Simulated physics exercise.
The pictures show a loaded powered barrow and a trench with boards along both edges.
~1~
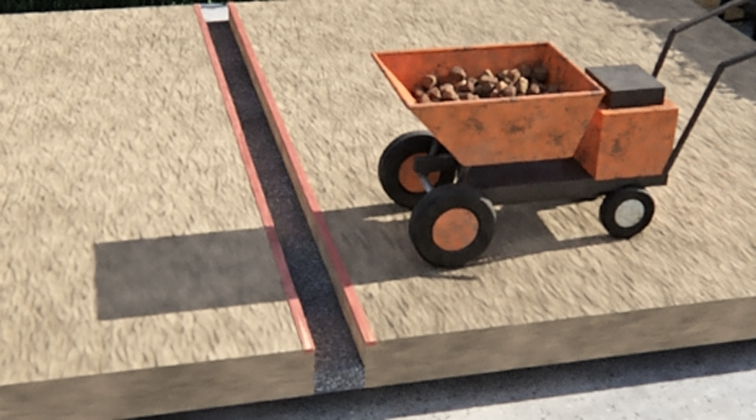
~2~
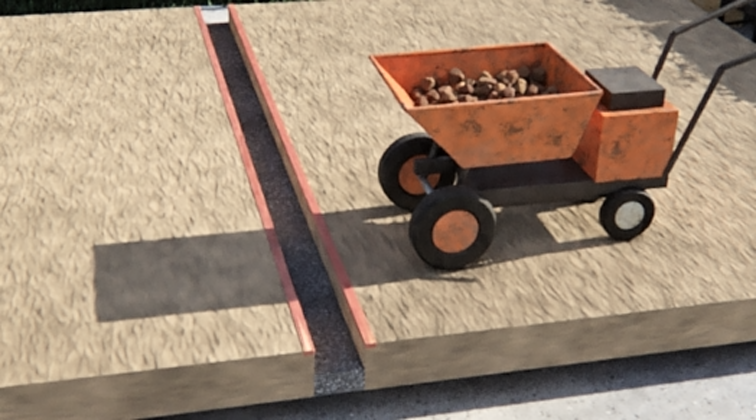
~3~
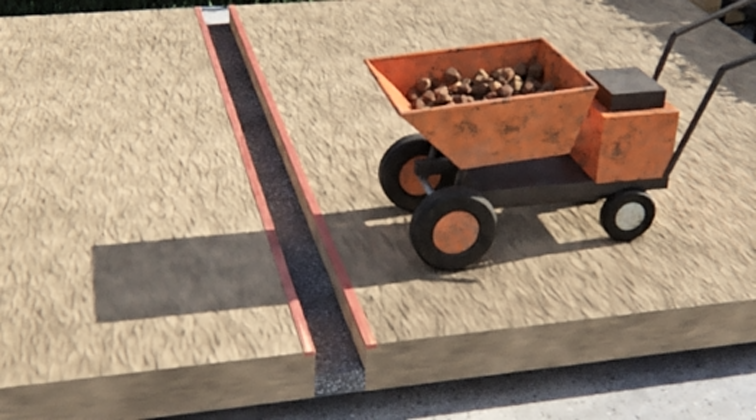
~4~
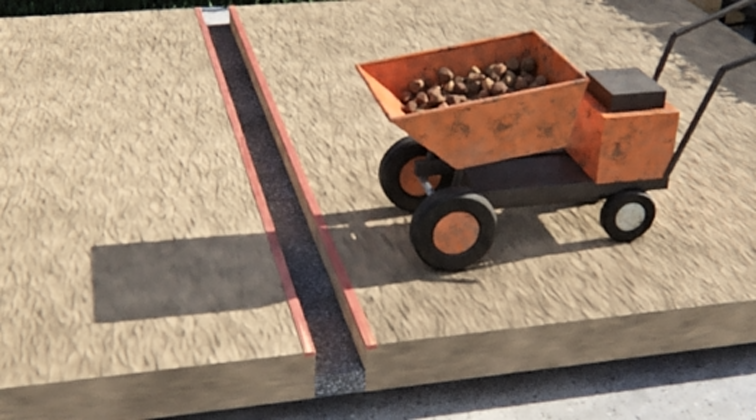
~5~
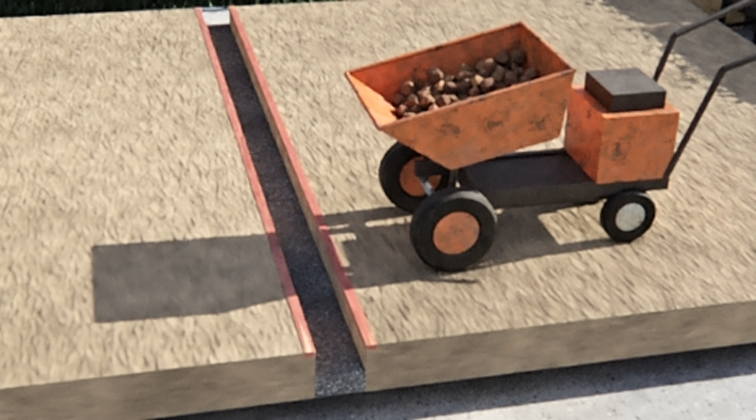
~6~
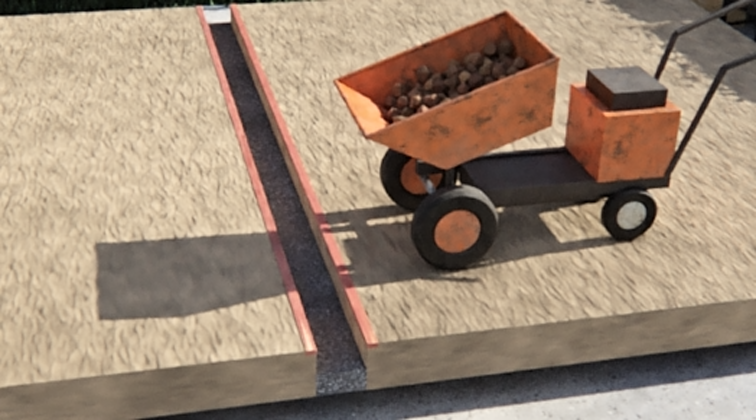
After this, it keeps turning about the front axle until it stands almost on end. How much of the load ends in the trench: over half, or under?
It catches only the smaller part.
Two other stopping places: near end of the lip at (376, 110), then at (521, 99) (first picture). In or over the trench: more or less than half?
The first try: Below a half. The second: Less than half.
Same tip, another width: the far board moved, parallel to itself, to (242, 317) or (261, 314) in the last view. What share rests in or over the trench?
First some 90, then 70 per cent.
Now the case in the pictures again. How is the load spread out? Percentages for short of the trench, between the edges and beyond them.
About: Short 0, between 25, beyond 55 per cent.
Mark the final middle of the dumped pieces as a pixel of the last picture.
Near (247, 246).
Shortly afterwards, skip tipped steeply; the whole lot in the skip.
Next, skip tipped right over; near two thirds in the skip; a little in or heaped over the trench; near a quarter beyond it.
Some moments later, skip tipped right over; near a quarter in the skip; near a quarter in or heaped over the trench; near half beyond it.
In the end, skip tipped right over; near a quarter in the skip; near a quarter in or heaped over the trench; near half beyond it.
